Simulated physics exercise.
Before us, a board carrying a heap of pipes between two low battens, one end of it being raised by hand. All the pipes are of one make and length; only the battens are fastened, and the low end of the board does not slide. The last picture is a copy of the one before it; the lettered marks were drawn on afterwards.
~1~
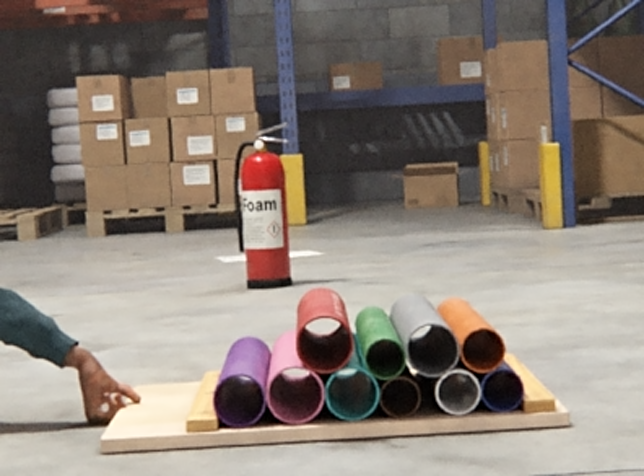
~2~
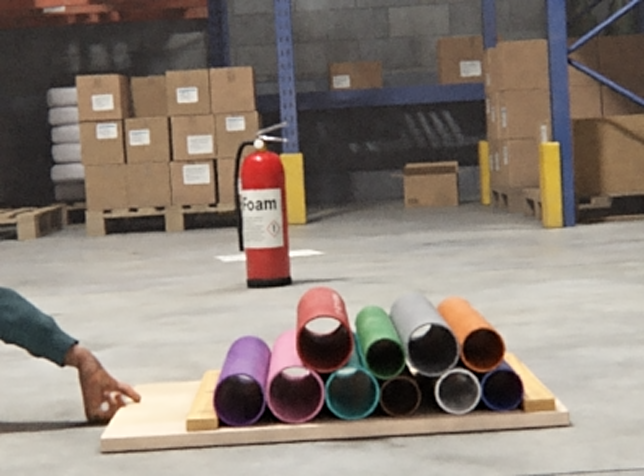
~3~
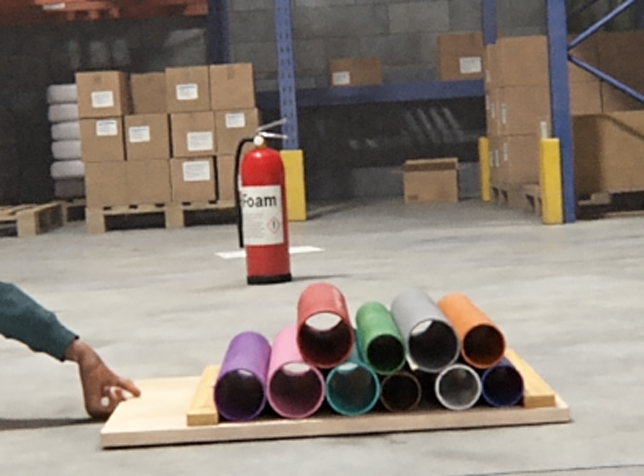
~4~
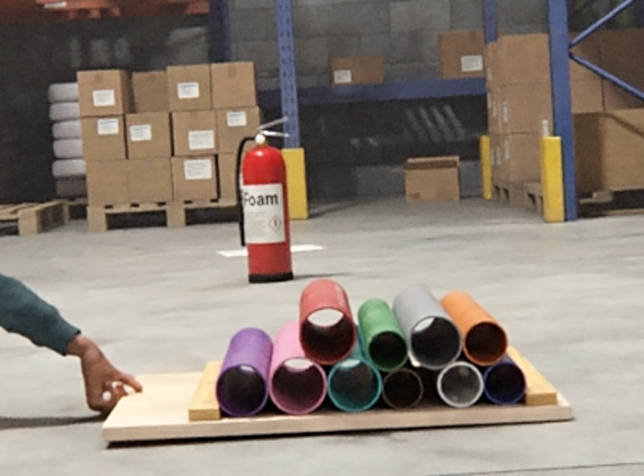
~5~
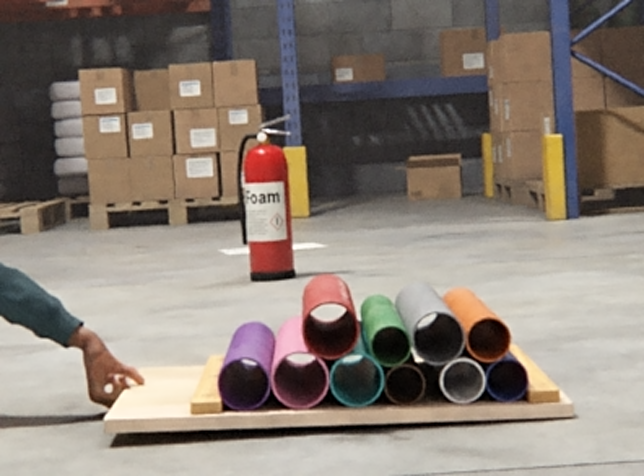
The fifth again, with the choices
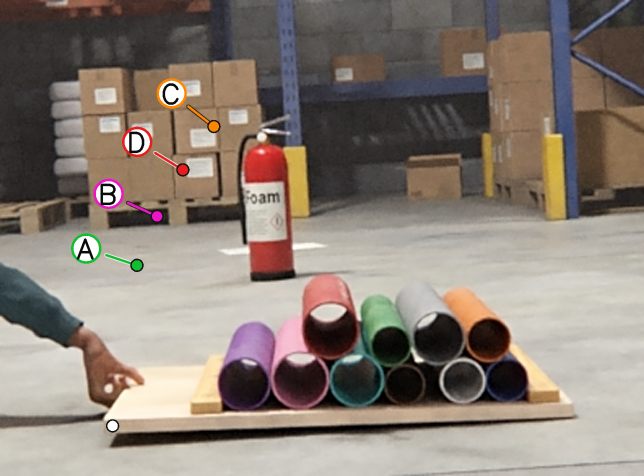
A hand slightly raising the left end of a wooden board stacked with colourful pipes, a red fire extinguisher standing behind.
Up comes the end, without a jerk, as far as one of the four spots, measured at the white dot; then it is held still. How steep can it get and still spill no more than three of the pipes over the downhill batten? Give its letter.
It can be raised to A.
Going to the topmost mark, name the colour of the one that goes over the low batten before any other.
The orange one.
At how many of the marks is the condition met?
One of them.
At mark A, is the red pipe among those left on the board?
Yes.
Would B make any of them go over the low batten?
At B: Yes.
On the marked copy, A at (137, 266); B at (157, 216); C at (214, 127); D at (183, 170); the white dot at (113, 426).
Taking A. A third of the way, board at 15°.
Two thirds of the way, board at 22°.
When it is over, board at 22°, three over the low batten (green, grey, orange).
As for the rest, B four over the low batten (green, grey, orange, red); C ten over the low batten; D ten over the low batten.
